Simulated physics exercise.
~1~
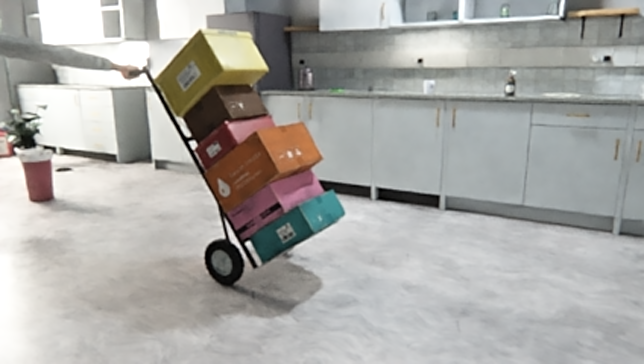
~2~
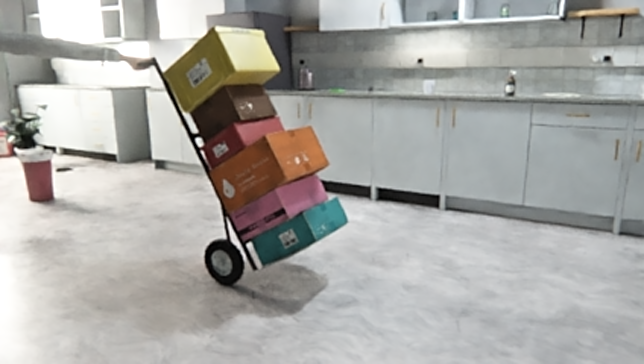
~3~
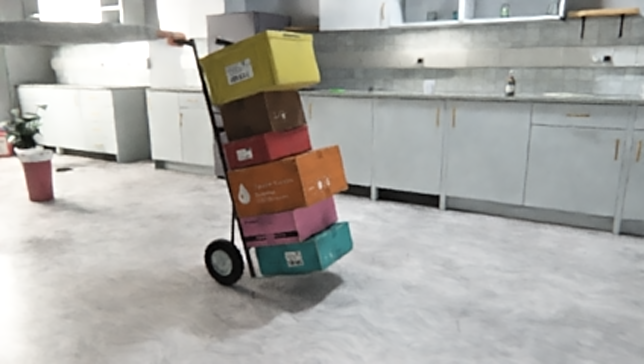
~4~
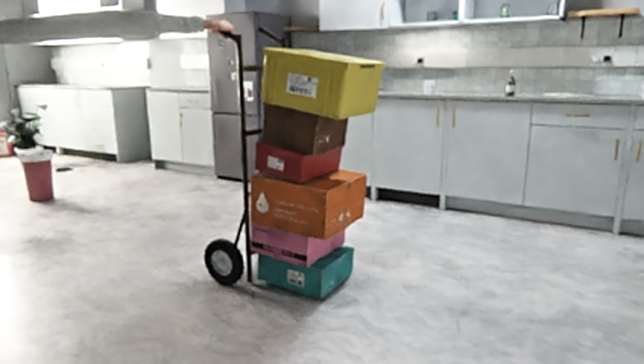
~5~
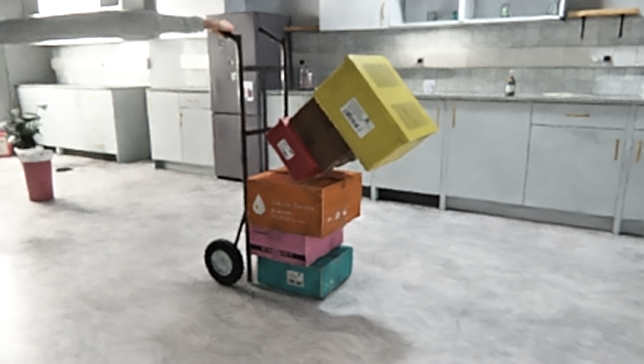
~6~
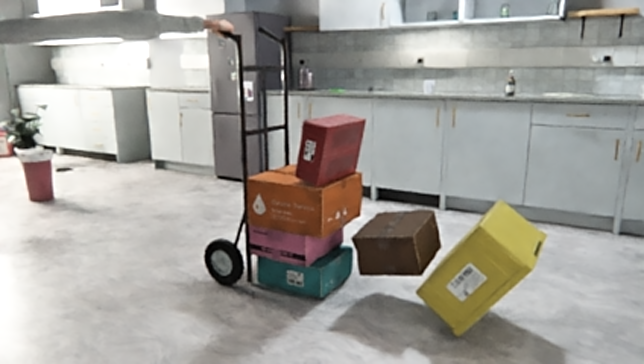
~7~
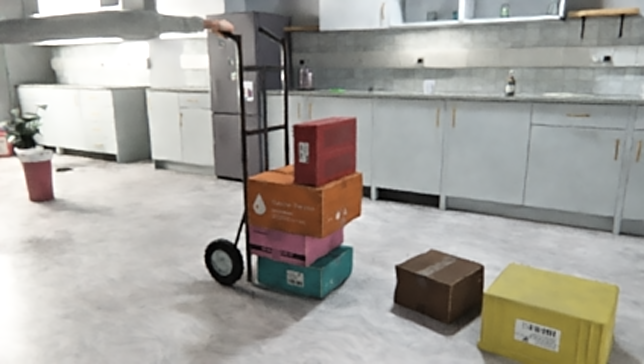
In this clip, a hand tips a sack truck stacked with six colourful boxes upright, and the top of the stack topples right; the yellow tote and brown box land on the floor, while the red one ends on its side atop the orange, pink and turquoise boxes.
